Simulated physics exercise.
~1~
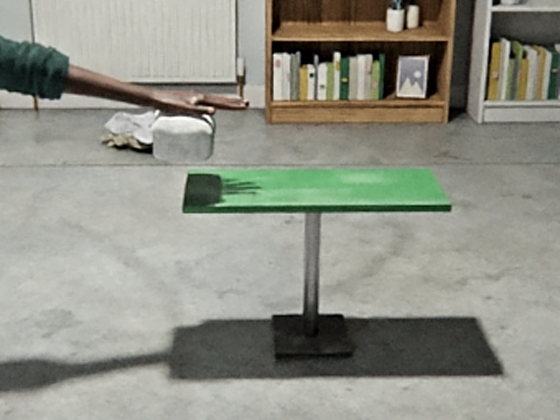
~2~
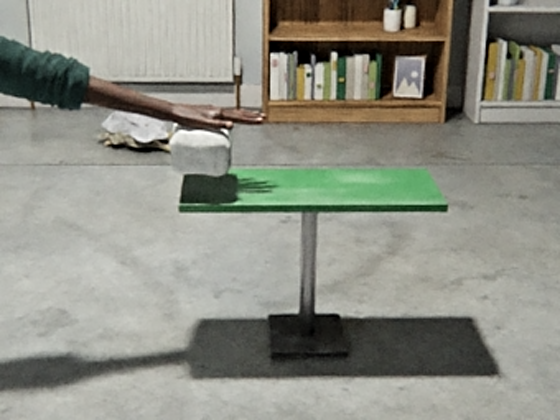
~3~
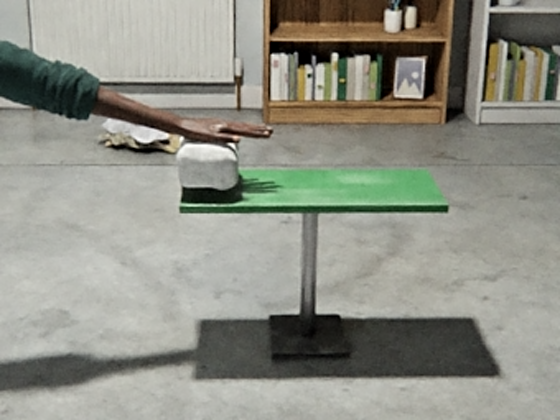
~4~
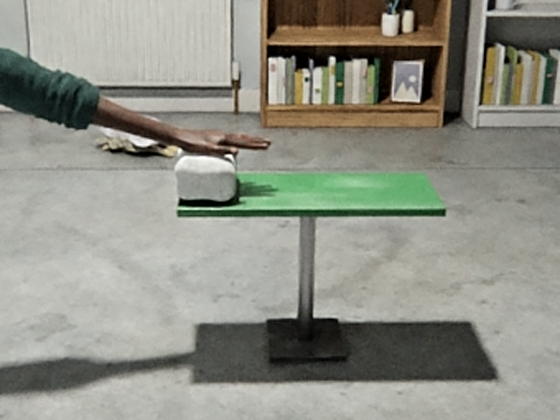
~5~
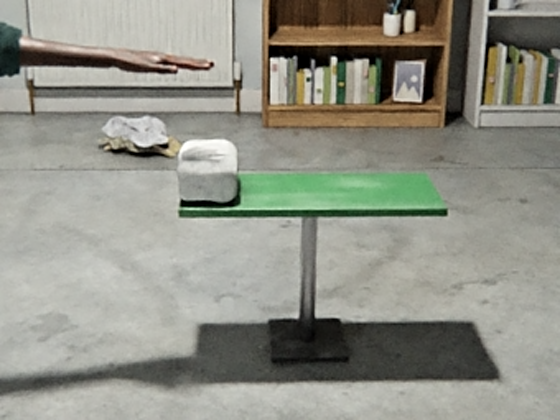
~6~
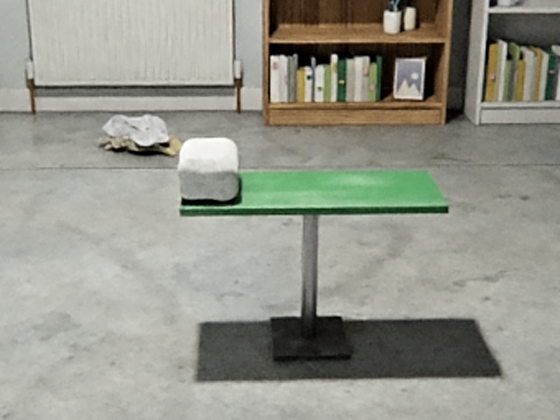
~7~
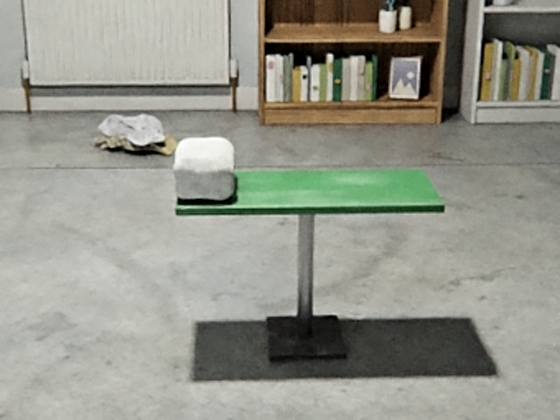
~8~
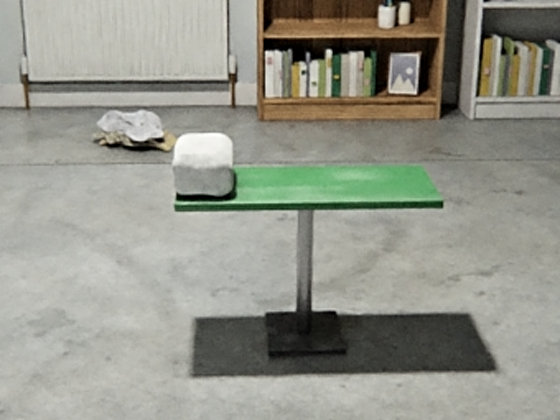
A dark-sleeved arm reaches in from the left, its hand over a pale, rounded cushion above a green side table, seen from the front and slightly above by a gently swaying camera. The table stands on a single metal post with a dark square base on a grey concrete floor, with a white radiator, a crumpled cloth and bookshelves behind. The hand moves the cushion right and down until it settles on the table's left end. The hand then lets go and draws back out of view to the left. The cushion stays where it was put, and the table holds steady and level.
